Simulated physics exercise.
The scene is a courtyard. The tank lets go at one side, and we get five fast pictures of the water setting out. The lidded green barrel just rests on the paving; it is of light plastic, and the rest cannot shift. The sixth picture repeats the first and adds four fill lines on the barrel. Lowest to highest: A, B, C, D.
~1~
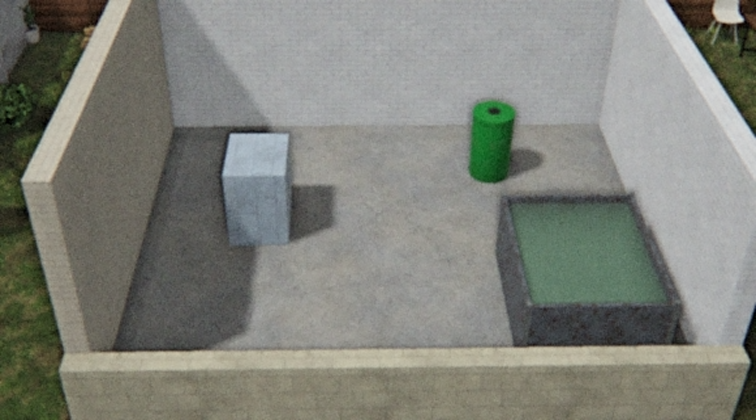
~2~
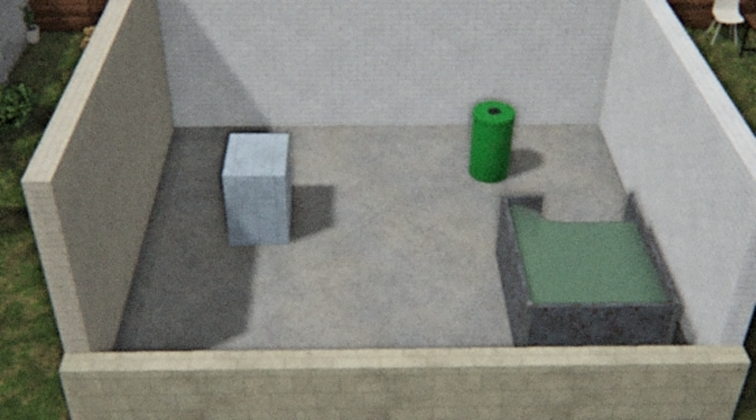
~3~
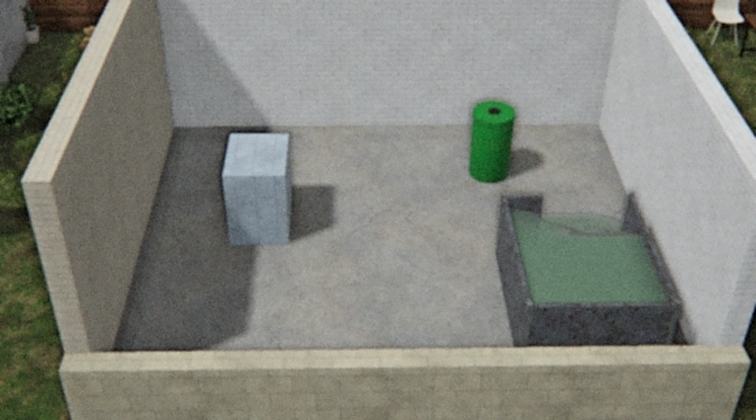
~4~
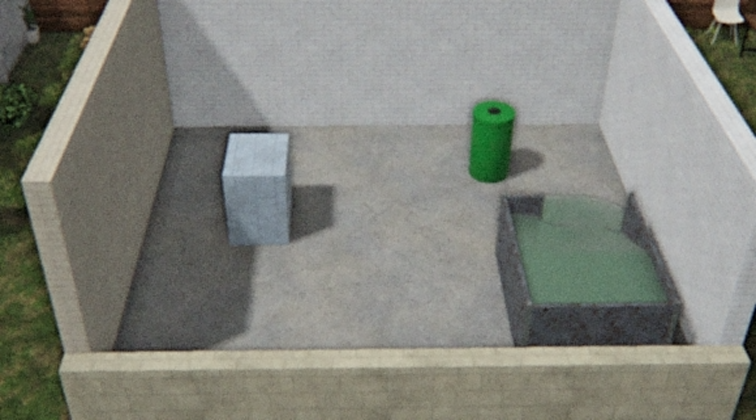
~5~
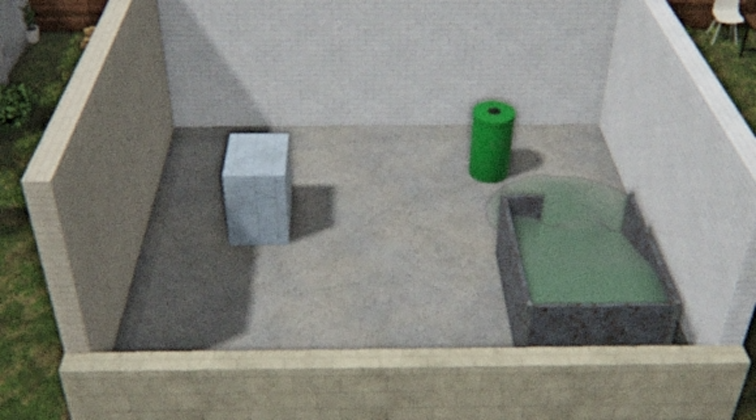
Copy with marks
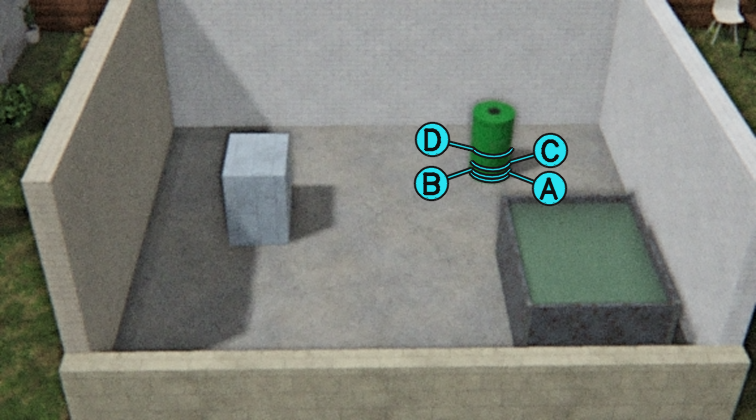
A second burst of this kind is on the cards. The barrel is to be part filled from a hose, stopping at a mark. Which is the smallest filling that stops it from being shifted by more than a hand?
I would pick level D.
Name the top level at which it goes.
C it is.
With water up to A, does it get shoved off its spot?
Yes.
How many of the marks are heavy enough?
One of the four.
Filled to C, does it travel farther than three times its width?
No, less.
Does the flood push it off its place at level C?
Yes.
On the marked copy, A at (491, 180); B at (492, 176); C at (492, 169); D at (494, 156); from the bottom up A, B, C, D.
For level A, it is pushed about 8 times its own width away.
For level B, it is pushed about 7 times its own width away.
For level C, it is pushed about its own width away.
For level D, it does not move.
